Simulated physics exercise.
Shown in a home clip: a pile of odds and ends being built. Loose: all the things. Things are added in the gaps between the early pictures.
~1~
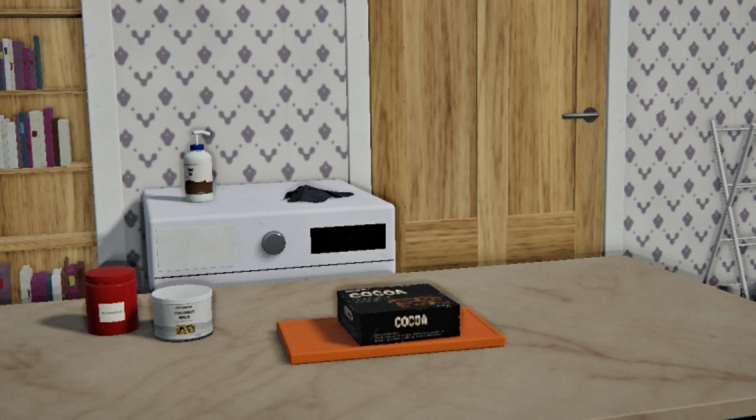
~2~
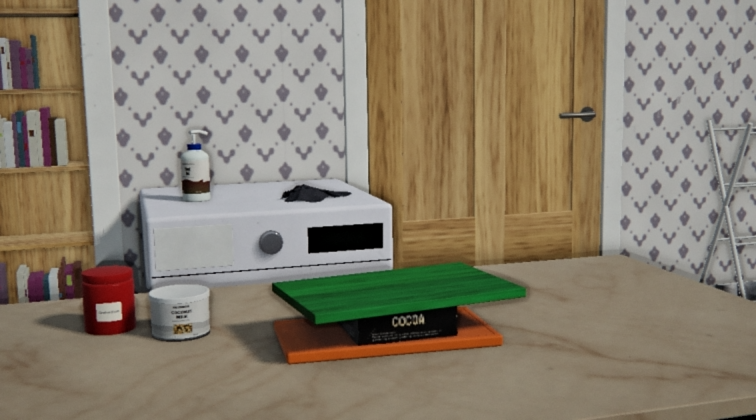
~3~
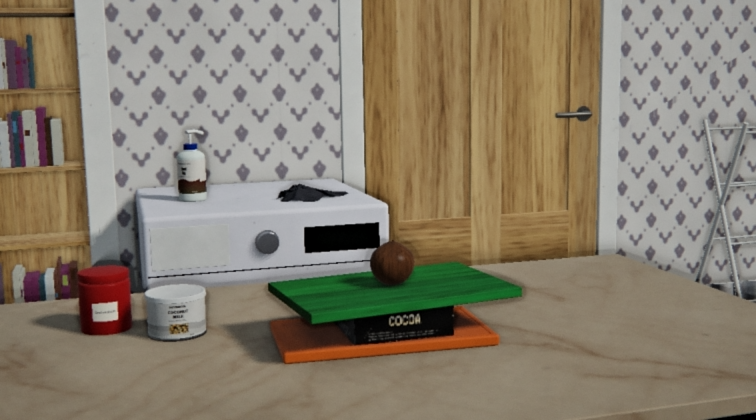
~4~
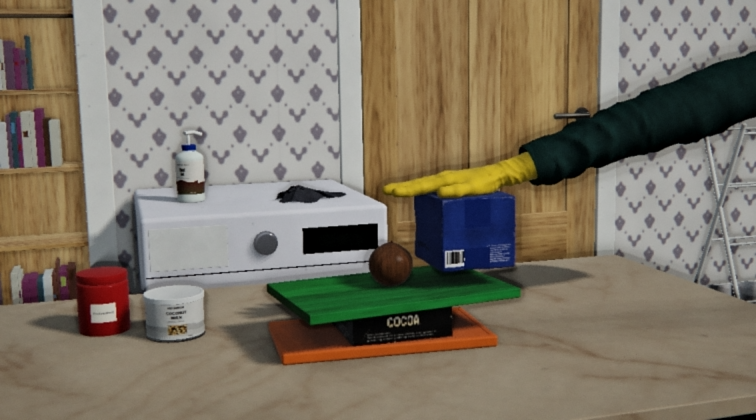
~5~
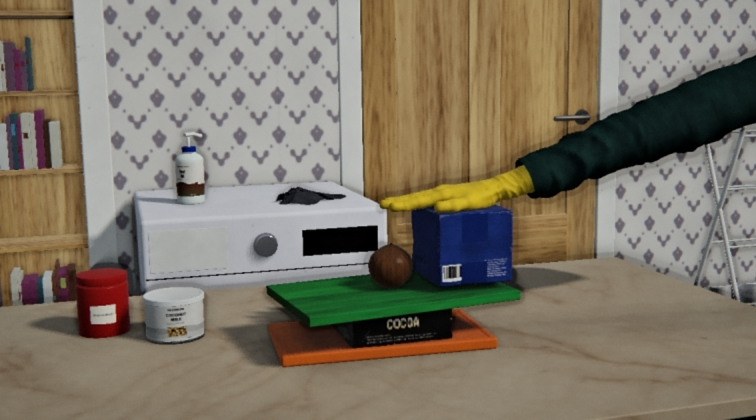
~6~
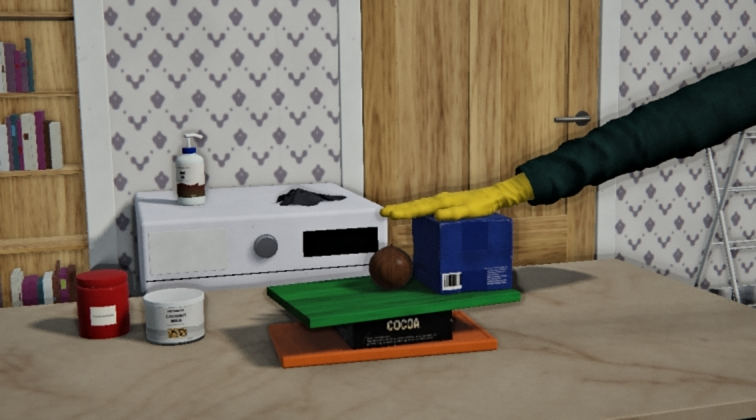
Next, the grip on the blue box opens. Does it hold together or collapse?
Steady.
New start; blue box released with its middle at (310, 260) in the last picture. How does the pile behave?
Well, it is fine after that.
Then, 0.90 s later than the last frame, all is still.
Then, 2.10 s later than the last frame, blue box resting near (460, 250).
When it is over, all 7 as before. End places, in pixels of the last picture, blue box near (459, 250). The pile keeps its balance.
